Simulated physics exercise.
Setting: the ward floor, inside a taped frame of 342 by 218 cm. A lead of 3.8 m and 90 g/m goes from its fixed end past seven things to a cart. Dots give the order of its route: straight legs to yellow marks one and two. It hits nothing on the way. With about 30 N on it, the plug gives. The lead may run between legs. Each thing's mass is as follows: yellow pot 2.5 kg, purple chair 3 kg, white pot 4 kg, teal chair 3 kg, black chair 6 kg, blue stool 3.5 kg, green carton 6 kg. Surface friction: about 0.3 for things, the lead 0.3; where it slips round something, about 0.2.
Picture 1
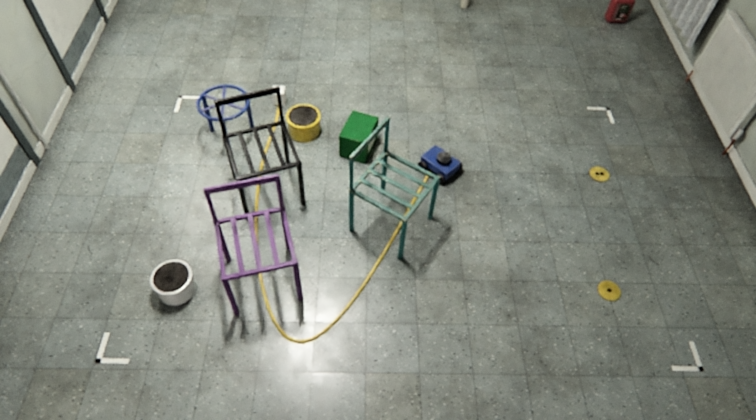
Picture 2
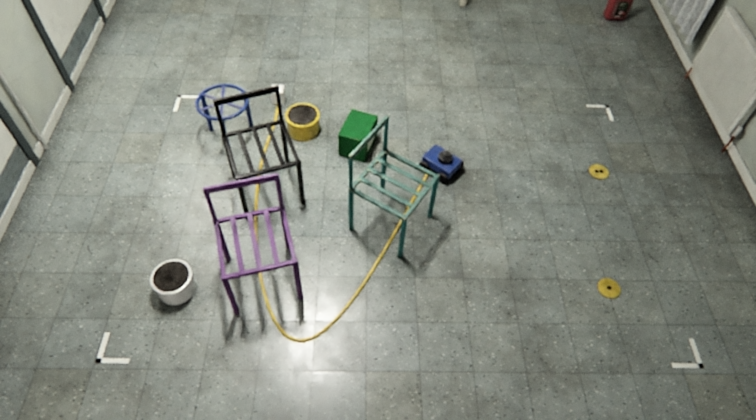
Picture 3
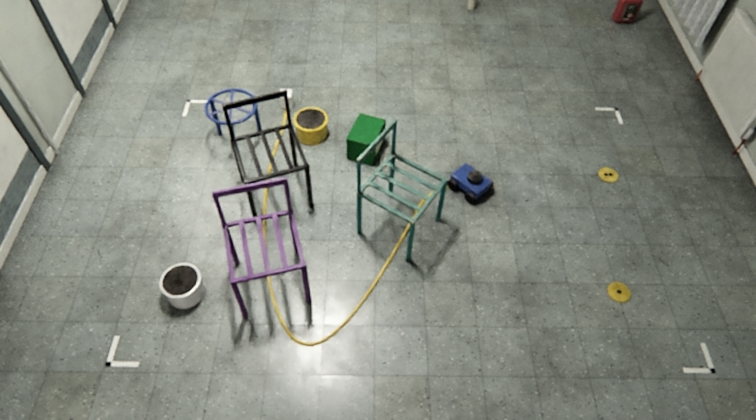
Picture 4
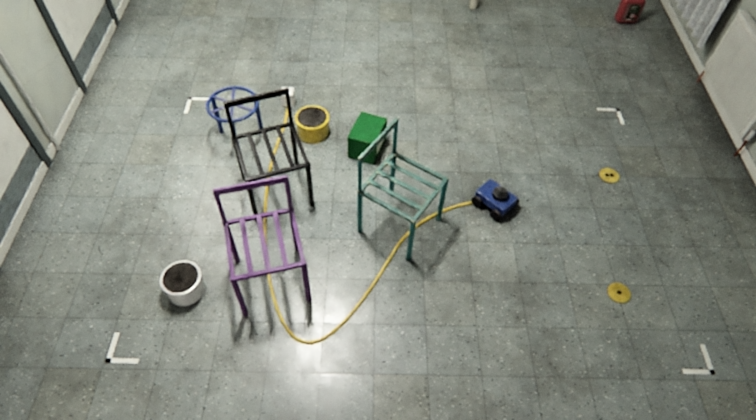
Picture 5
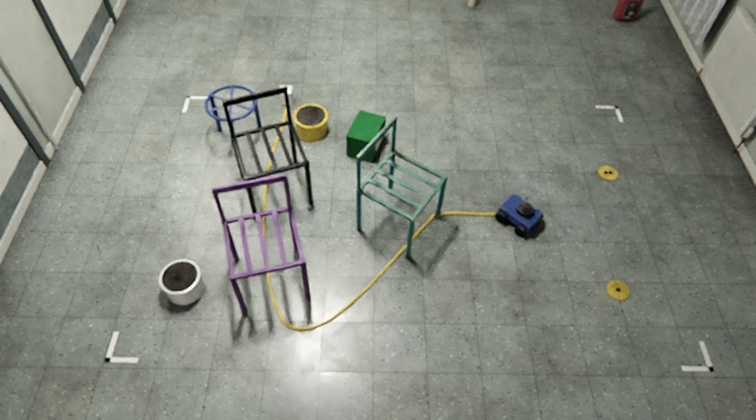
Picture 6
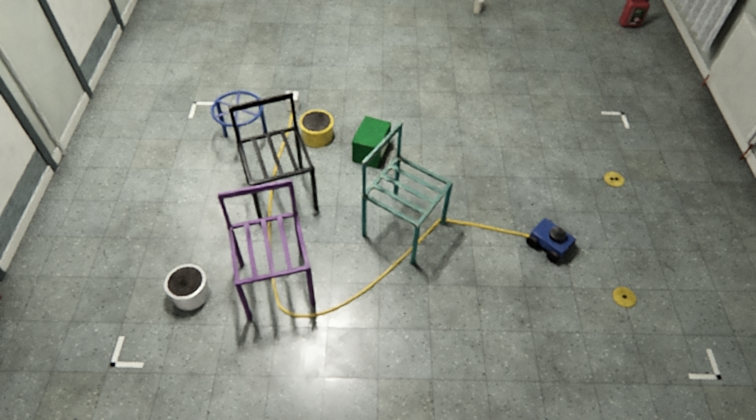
Small blue wheeled cart rolling right and toward the viewer from beside a teal chair, drawing a yellow lead across grey floor.
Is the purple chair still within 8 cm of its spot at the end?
I expect it will travel.
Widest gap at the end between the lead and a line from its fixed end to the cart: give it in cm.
Roughly 140 centimetres.
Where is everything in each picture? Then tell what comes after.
The first picture shows purple chair (254, 241); marks (609, 291) (599, 174); lead runs through (361, 288); cart (434, 165).
The second picture shows cart (435, 164).
The third picture shows cart (464, 183).
The fourth picture shows cart (488, 199).
The fifth picture shows cart (512, 214).
The sixth picture shows purple chair (268, 246); lead runs through (484, 227); cart (543, 239).
Next, cart at (596, 277), 3 N at the fixed end; purple chair 3 cm off its start.
Then, cart at (622, 264), lead slack at the fixed end; purple chair 8 cm off its start, teal chair 2 cm off its start.
After that, cart at (616, 214), lead slack at the fixed end; purple chair 8 cm off its start at (275, 235), teal chair 2 cm off its start at (408, 192).
Later, cart at (612, 179), 3 N at the fixed end; purple chair 13 cm off its start, teal chair 2 cm off its start.
At the end, cart at (612, 179), 3 N at the fixed end; purple chair 13 cm off its start at (280, 229), teal chair 2 cm off its start at (409, 191).
